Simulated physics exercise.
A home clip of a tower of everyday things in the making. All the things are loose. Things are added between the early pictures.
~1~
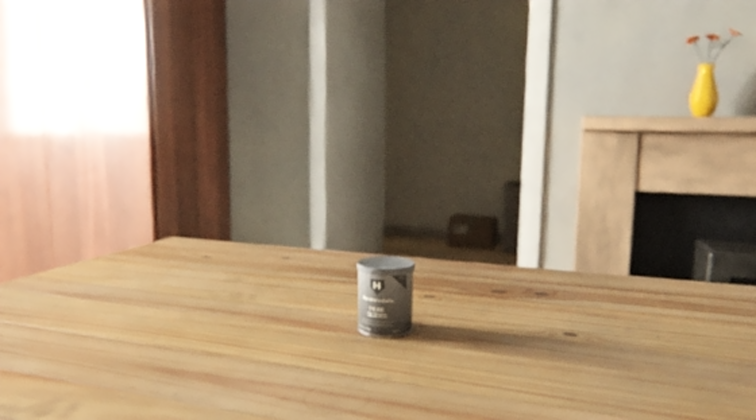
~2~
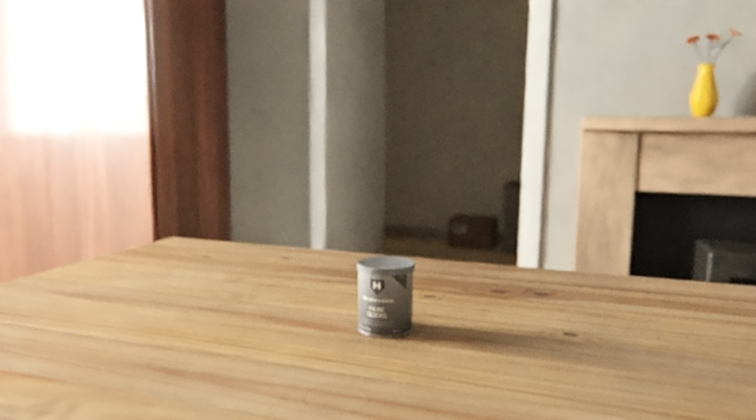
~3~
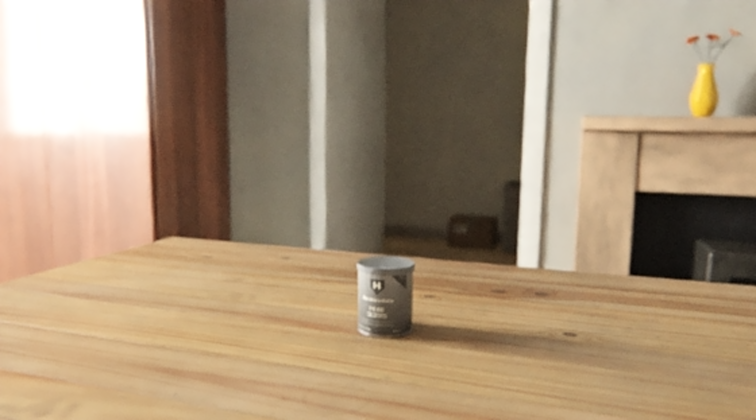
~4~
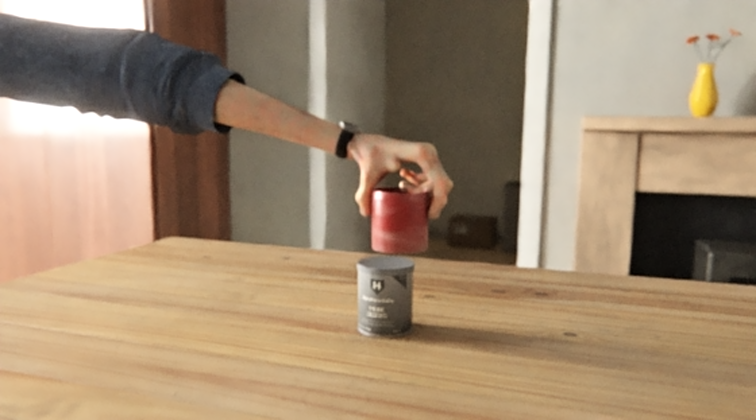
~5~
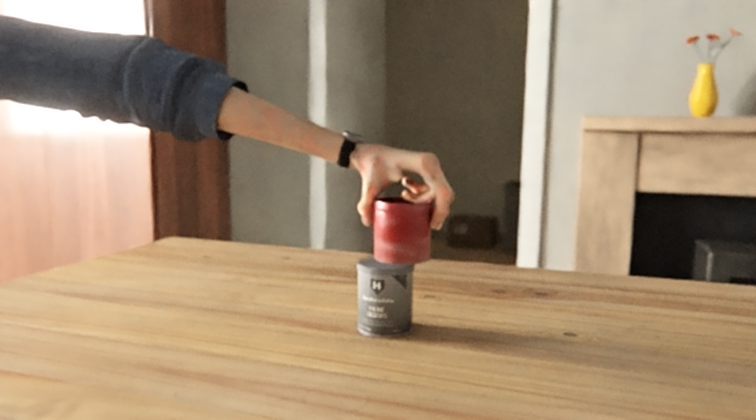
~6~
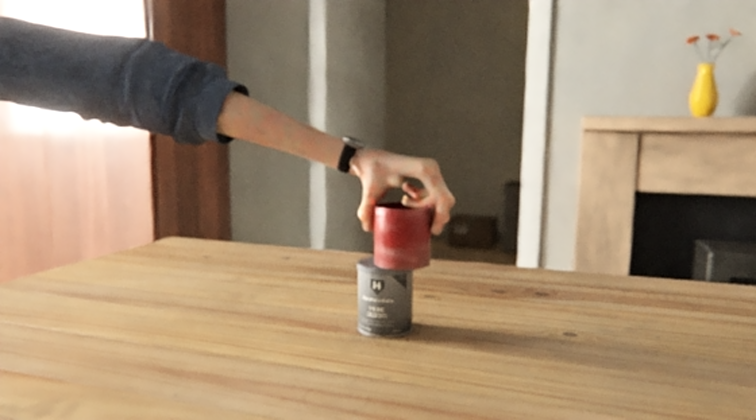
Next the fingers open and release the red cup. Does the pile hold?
Outcome: The pile holds.
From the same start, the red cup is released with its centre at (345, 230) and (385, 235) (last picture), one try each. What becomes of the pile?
First, it gives way; second, it stays up.
Then, 0.50 s after the last picture, nothing has stirred.
Then, 1.30 s after the last picture, red cup resting near (403, 236).
Then, 2.70 s after the last picture, red cup resting near (402, 236).
At rest, both in place. Seen from the same camera at the end, red cup near (402, 235). The pile keeps its balance.
